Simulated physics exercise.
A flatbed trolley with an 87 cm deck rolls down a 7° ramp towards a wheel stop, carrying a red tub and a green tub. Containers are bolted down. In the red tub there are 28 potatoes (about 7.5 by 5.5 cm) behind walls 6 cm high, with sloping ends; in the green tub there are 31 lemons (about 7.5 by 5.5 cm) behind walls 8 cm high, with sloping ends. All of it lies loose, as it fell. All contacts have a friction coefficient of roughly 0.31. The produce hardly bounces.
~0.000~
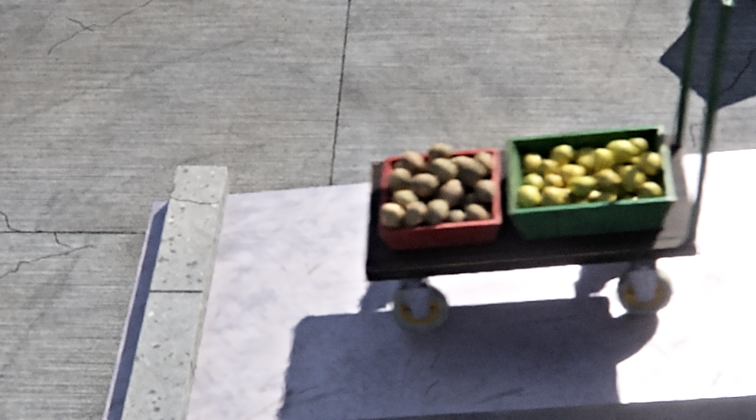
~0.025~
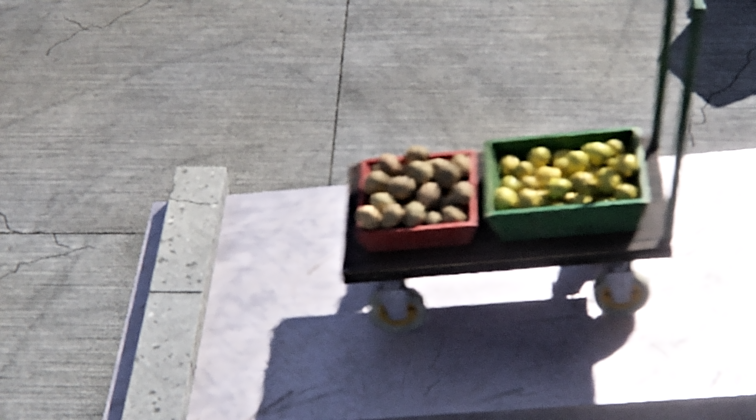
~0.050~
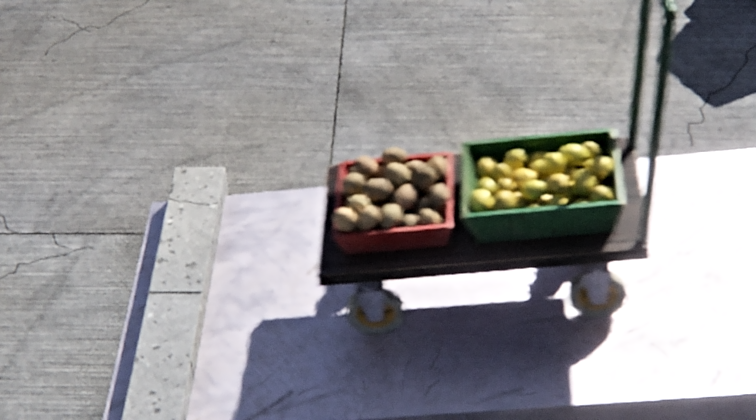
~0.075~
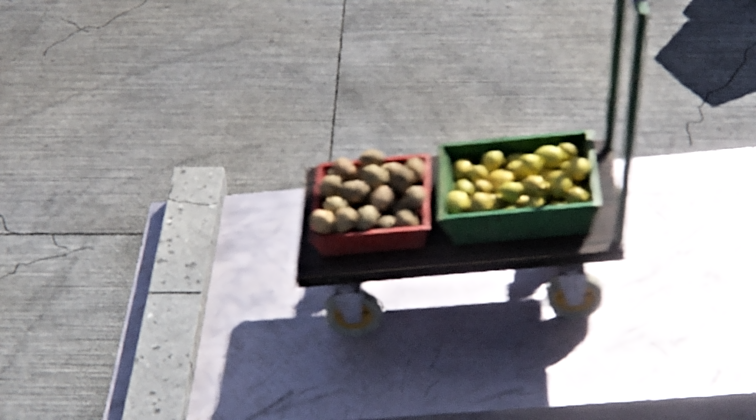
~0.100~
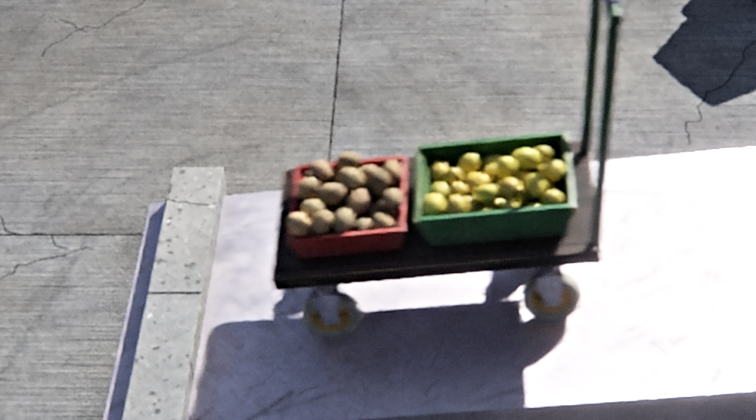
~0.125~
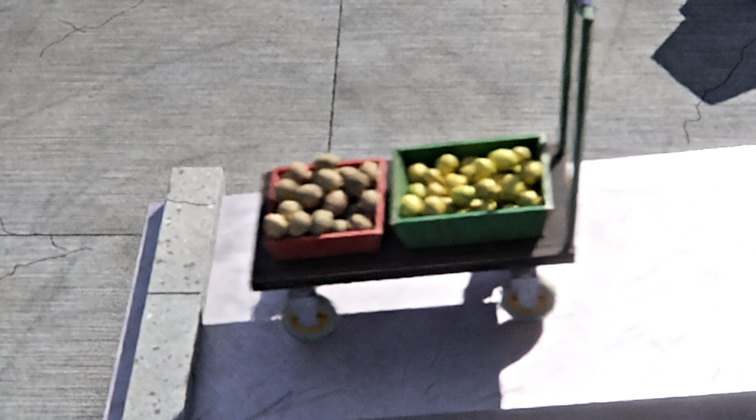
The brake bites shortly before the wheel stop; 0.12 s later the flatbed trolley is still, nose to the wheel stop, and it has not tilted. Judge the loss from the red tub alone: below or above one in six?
Over a sixth of the potatoes leave the red tub.
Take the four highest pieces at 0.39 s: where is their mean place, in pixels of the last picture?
At about (358, 178).
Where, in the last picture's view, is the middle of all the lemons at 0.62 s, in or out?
Near (363, 204).
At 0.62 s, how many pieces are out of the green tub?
About: Green tub 1.
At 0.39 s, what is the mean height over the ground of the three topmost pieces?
Some 52 cm up.
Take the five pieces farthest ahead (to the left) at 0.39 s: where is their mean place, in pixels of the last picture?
Near (114, 239).
After 0.17 s, the brake bites.
After 0.27 s, red tub 27 in, 1 out and green tub 31 in, 0 out.
After 0.39 s, red tub 19 in, 9 out and green tub 31 in, 0 out.
After 0.62 s, red tub 16 in, 12 out and green tub 30 in, 1 out.
Outcome (at 1.12 s), red tub 16 in, 12 out and green tub 30 in, 1 out. Asked share, 12 of 28, 43 per cent.
